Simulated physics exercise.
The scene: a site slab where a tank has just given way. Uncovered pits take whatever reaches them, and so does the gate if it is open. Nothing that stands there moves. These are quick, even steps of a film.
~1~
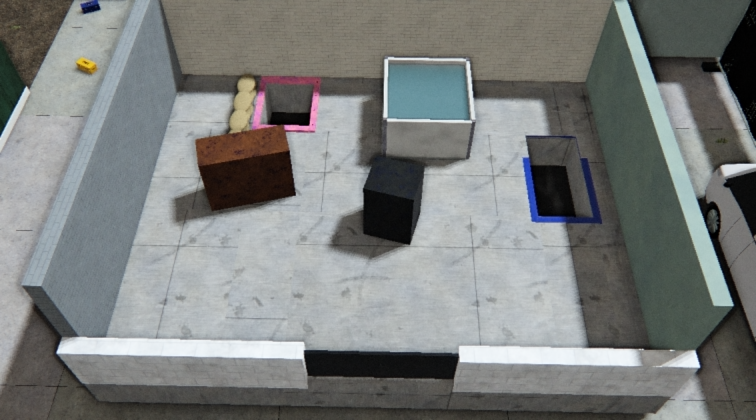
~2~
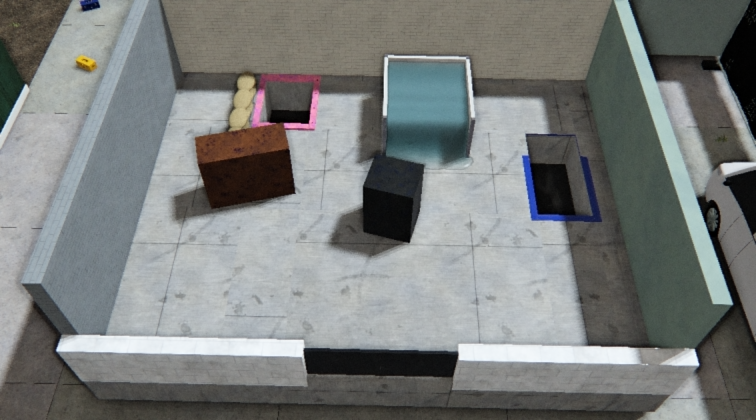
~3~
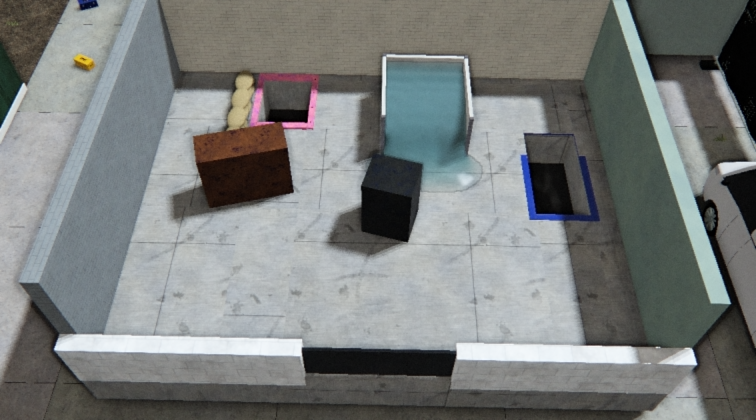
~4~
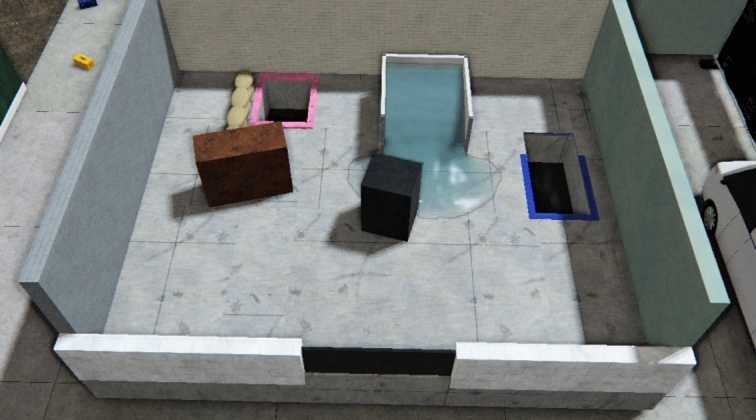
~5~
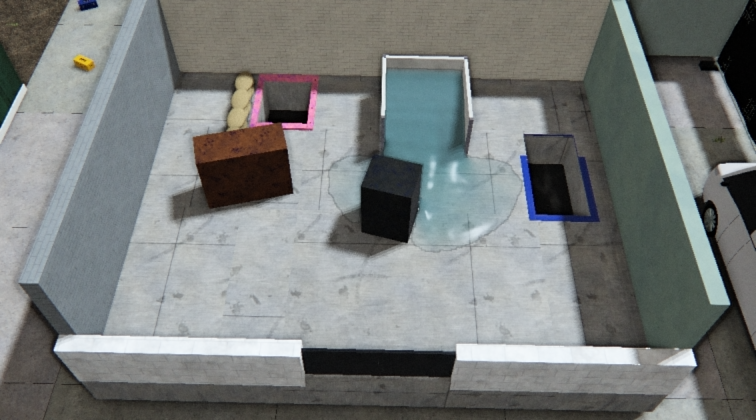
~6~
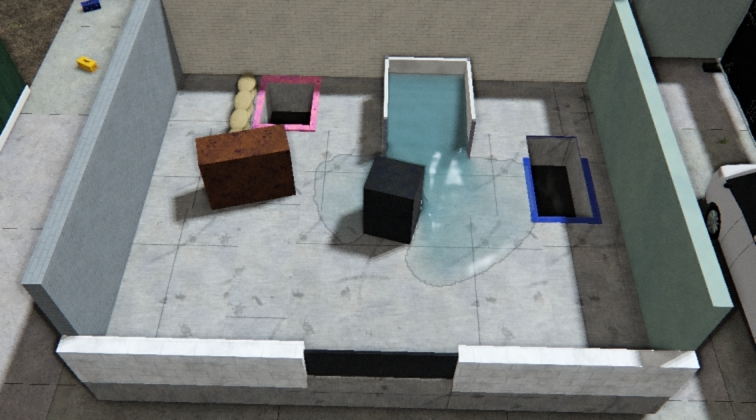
Water pours out of the open front of a white-rimmed tank onto a pale walled slab, spreads around a dark block standing before it, then extends farther forward across the floor between a brown block and a blue-edged opening.
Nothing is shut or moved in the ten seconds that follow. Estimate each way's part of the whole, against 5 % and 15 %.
In the end: The gate takes less than 5 %; the blue pit takes more than 15 %; the pink pit takes less than 5 %.
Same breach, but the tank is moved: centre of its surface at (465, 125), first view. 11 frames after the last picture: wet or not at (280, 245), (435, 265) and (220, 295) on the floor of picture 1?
In that order: Free of water, under water, clear.
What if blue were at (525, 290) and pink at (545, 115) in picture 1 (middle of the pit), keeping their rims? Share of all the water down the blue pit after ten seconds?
Parts in a hundred: Blue 50.
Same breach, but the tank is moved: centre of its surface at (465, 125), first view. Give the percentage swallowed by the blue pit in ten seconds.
Roughly, in per cent: Blue 25.
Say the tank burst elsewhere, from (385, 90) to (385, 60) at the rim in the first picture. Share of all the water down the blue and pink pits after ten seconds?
Per cent: Blue 0, pink 60.
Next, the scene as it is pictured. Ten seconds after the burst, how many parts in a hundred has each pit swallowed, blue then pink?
Near 20 and 2 in a hundred.
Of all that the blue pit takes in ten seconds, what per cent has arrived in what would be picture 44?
Close to 60 %.
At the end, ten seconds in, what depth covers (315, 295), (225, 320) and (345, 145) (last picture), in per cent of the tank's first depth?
Roughly 6, 8 and 2 per cent, in turn.
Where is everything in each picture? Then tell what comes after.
The first picture shows the open tank at (428, 92) is whole and still.
In the second picture, the front is at (470, 159), out from the gap at (427, 144).
In the third picture, water pours out at (425, 144) and has run to a hidden place.
In the fourth picture, the front is at (465, 210), out from the gap at (424, 145).
In the fifth picture, the front is at (446, 247), out from the gap at (424, 146).
In the sixth picture, water pours out at (427, 148) and has run to (450, 280).
A moment on, water covers 30 % of the floor; the gate 0 %, the blue pit 1 %, the pink pit 0 %.
Next, water covers 50 % of the floor; the gate 0 %, the blue pit 1 %, the pink pit 0 %.
Then, water covers 60 % of the floor; the gate 0 %, the blue pit 2 %, the pink pit 1 %.
Later, water covers 70 % of the floor; the gate 0 %, the blue pit 12 %, the pink pit 1 %.
In the end, water covers 80 % of the floor; the gate 0 %, the blue pit 19 %, the pink pit 2 %.
